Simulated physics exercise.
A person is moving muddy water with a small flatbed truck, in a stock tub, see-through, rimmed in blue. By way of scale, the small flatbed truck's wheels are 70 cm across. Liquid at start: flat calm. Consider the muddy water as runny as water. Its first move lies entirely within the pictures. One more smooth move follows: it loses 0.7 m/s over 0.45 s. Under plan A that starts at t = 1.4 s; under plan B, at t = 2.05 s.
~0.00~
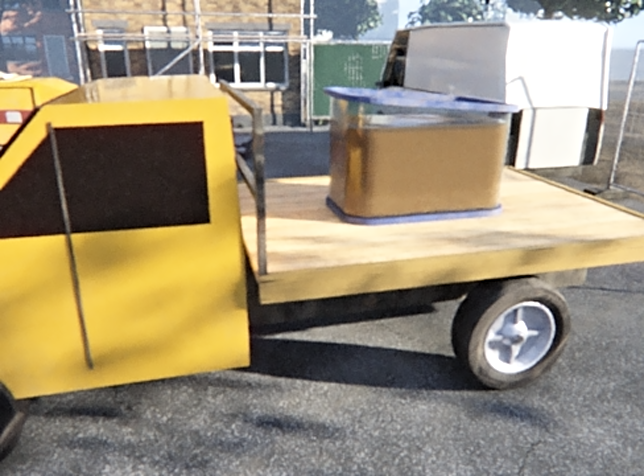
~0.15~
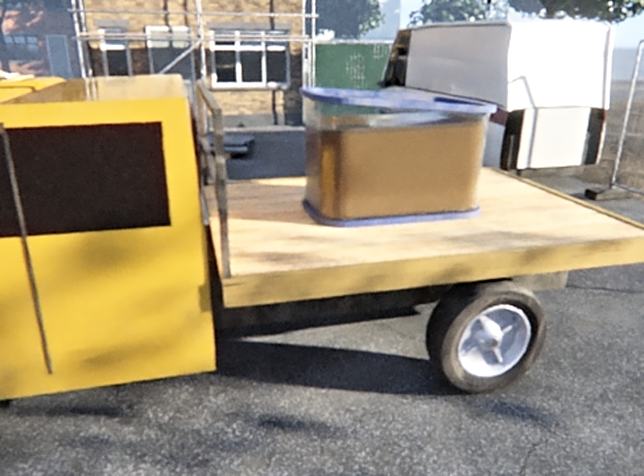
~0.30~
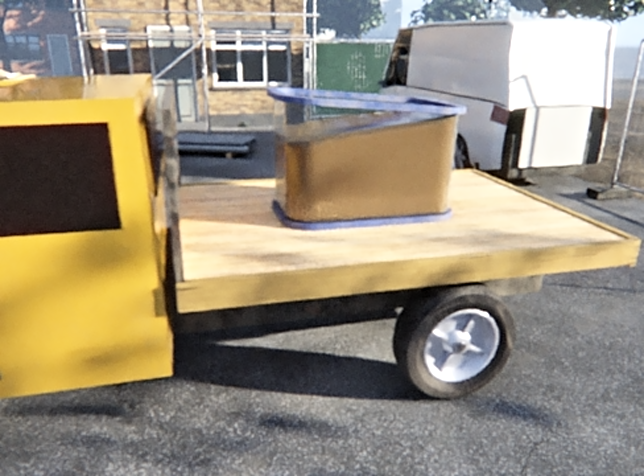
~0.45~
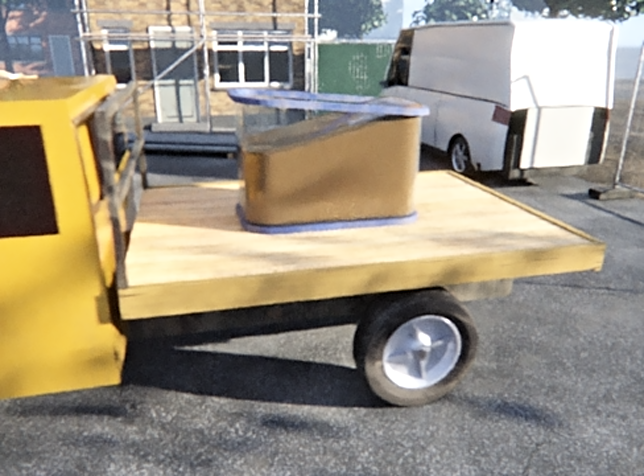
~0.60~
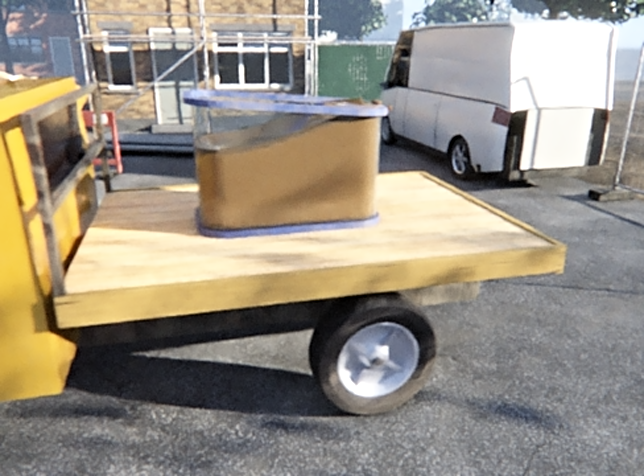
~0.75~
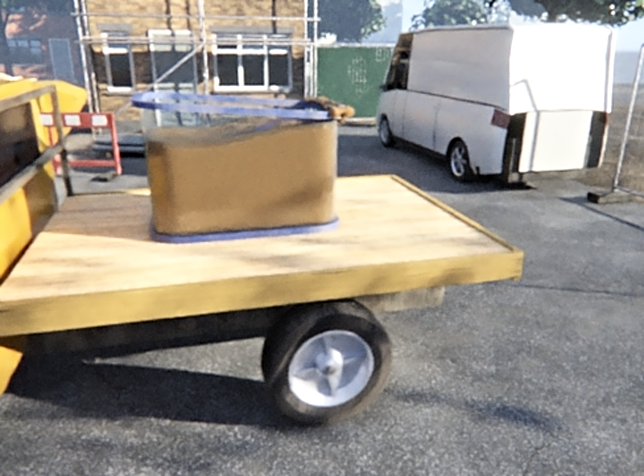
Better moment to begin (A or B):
The better moment is A.
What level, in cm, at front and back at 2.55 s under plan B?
Measured: Front = 72 cm, back = 38 cm.
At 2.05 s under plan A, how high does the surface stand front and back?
Close to 64 cm at the front end and 44 cm at the back end.
For plan A, At 2.05 s front 64 cm, middle 53 cm, back 44 cm above the floor; no loss so far.
For plan A, At 4.84 s there is no loss.
For plan B, At 2.55 s front 72 cm, middle 51 cm, back 37 cm above the floor; no loss so far.
For plan B, At 5.49 s the loss stands at 4 per cent, over the back and the front, 13 of 335 litres.
